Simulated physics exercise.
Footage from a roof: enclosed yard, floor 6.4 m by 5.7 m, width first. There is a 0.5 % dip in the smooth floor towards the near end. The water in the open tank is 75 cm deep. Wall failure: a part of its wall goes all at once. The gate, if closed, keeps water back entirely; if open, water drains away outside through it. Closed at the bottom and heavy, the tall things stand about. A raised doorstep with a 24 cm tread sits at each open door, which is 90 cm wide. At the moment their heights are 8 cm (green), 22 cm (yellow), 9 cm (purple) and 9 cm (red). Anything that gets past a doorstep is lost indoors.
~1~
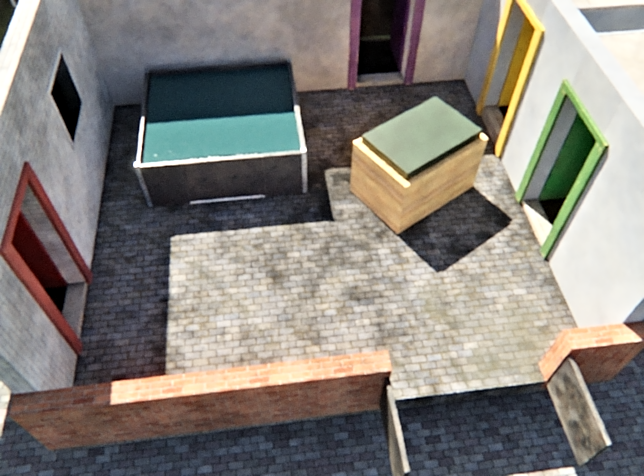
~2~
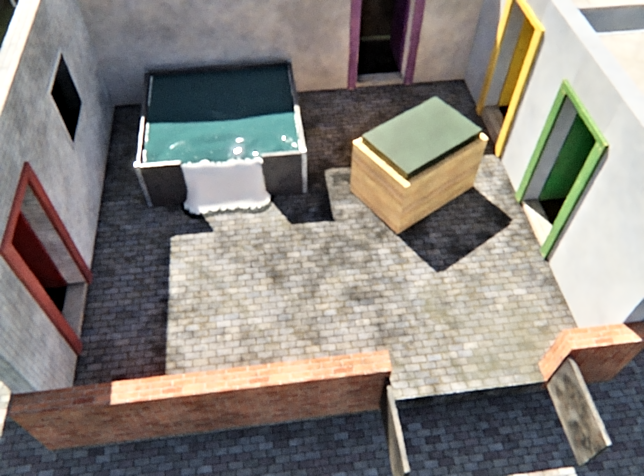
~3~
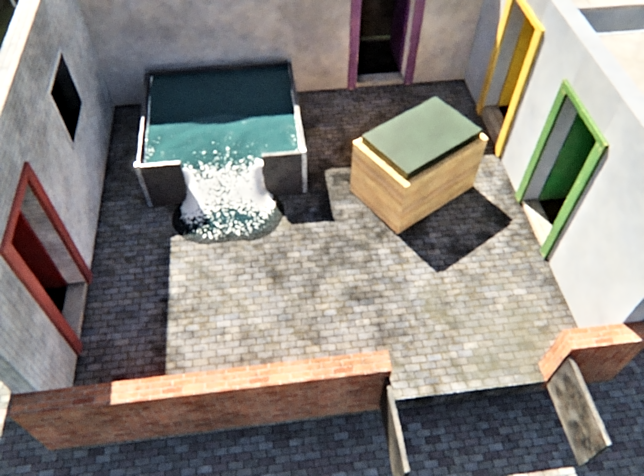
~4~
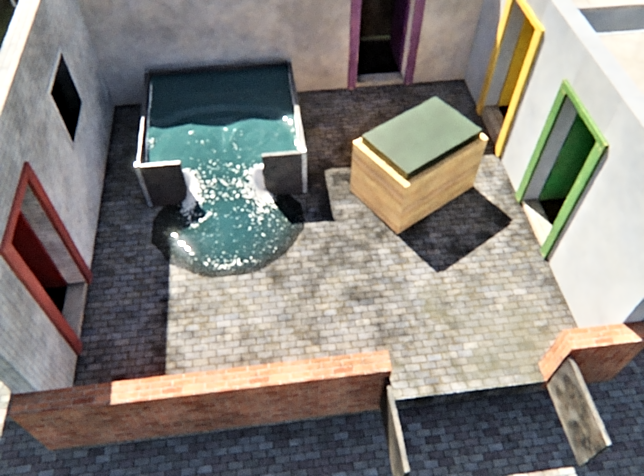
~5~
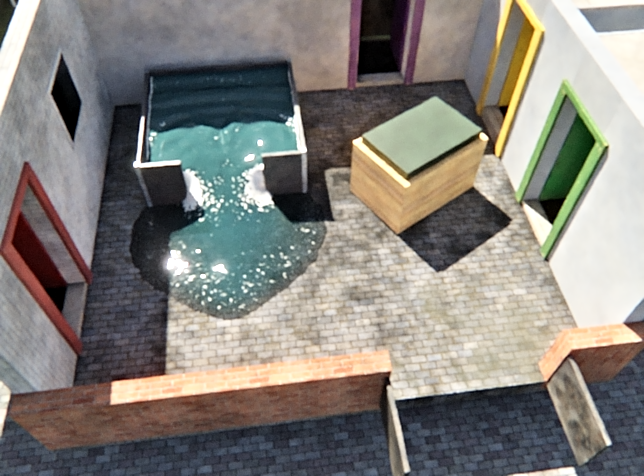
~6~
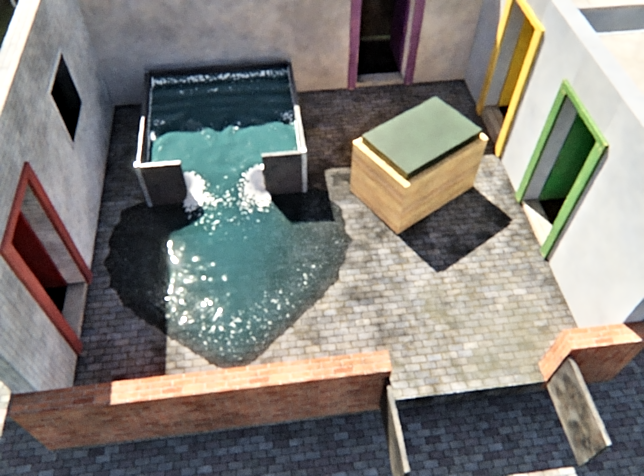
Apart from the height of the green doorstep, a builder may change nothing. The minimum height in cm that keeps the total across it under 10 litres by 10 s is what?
It is close to 10.5 cm.
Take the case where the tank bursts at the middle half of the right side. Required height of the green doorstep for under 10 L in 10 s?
At least roughly 9.0 centimetres tall.
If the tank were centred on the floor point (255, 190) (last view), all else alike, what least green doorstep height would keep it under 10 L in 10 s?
About 8.5 cm.
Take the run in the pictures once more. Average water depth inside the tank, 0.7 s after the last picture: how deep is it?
The mean depth is about 52 cm.
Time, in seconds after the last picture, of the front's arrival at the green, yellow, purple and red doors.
Arrival times - green: 3.0 s; yellow: 4.0 s; purple: 6.0 s; red: 0.2 s.
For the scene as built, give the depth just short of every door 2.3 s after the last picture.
Green door 0 cm, yellow door 0 cm, purple door 0 cm, red door 23 cm.
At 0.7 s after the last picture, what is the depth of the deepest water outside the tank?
About 42 cm at most.
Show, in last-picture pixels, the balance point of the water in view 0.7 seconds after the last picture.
Roughly (229, 186).
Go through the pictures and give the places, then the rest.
In the first frame, the open tank at (221, 113) is whole and still, 75 cm deep; the green door at (554, 179) is dry.
In the second frame, the gap is at (227, 185), the front 0.3 m out at (196, 215); the back of the open tank holds 75 cm.
In the third frame, the gap is at (227, 186), the front 0.8 m out at (204, 240); the back of the open tank holds 75 cm.
In the fourth frame, water pours out at (227, 187) and has run 1.4 m, to (213, 273); about 9 cm deep outside, 75 cm at the back.
In the fifth frame, water pours out at (227, 187) and has run 2.1 m, to (223, 313); about 6 cm deep outside, 72 cm at the back.
In the sixth frame, water pours out at (227, 185) and has run 2.8 m, to (229, 363); about 5 cm deep outside, 64 cm at the back; the green door at (554, 179), 4.6 m from the gap, is still 2.8 m from the nearest water.
Then, 0.7 s after the last picture water covers 40 % of the floor, deepest (42 cm) near (232, 206); it has not reached the green door.
Then, 2.3 s after the last picture water covers 50 % of the floor, deepest (32 cm) near (269, 381); it has not reached the green door.
Then, 9.3 s after the last picture water covers 95 % of the floor, deepest (16 cm) near (99, 218); 11 cm at the green door, 37 litres in over its 8 cm doorstep.
At the green door as built, the water peaked near 13 cm, 7.7 s after the last picture.
Run again over the same 10 s with other heights there, 18 litres in over 9.5 cm, 1 litre over 13 cm. The limit of 10 litres is kept from about 10.5 cm up.
